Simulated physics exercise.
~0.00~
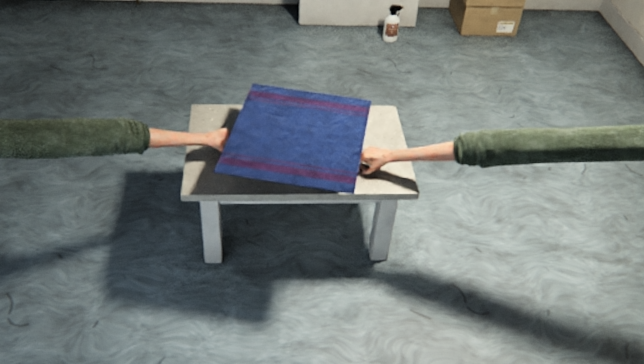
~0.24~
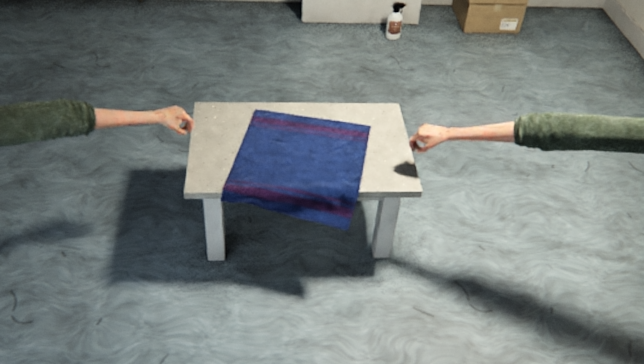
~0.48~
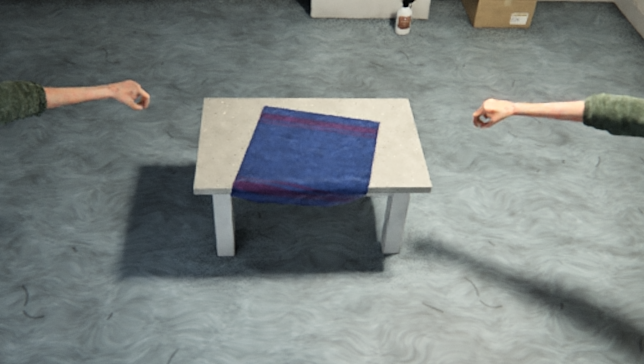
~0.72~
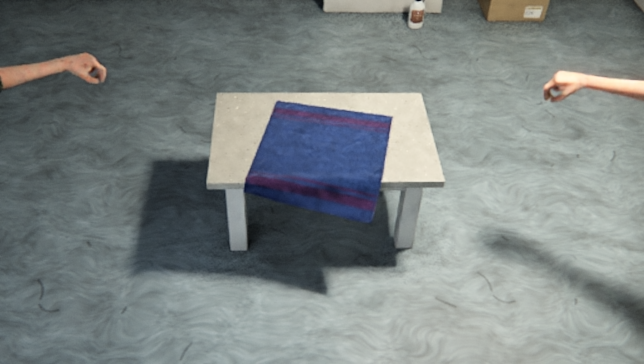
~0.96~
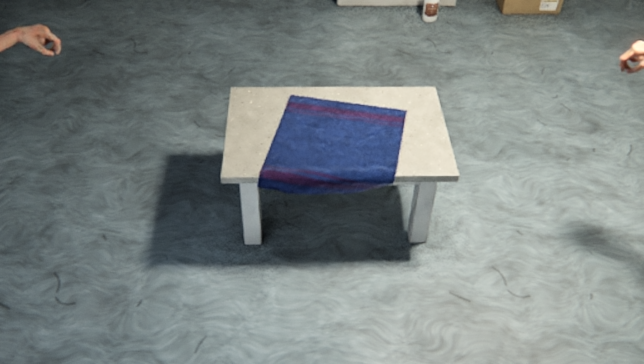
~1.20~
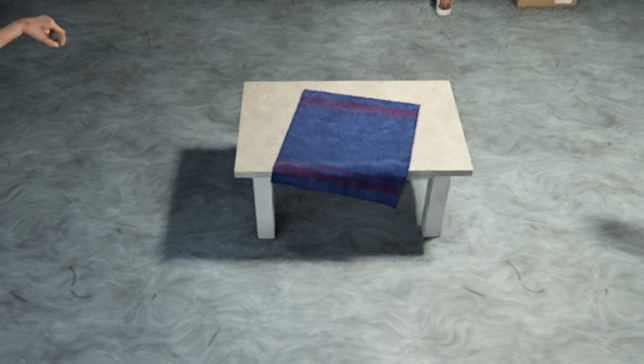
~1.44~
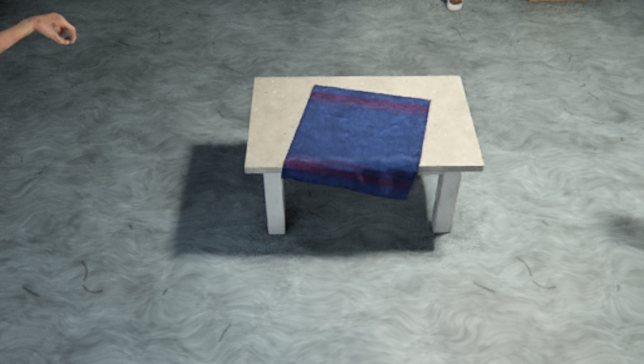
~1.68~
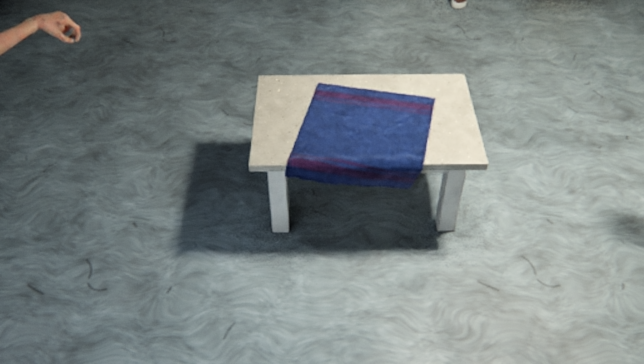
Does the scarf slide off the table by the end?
No, it stays on the tabletop, with only its near end hanging over the front edge.
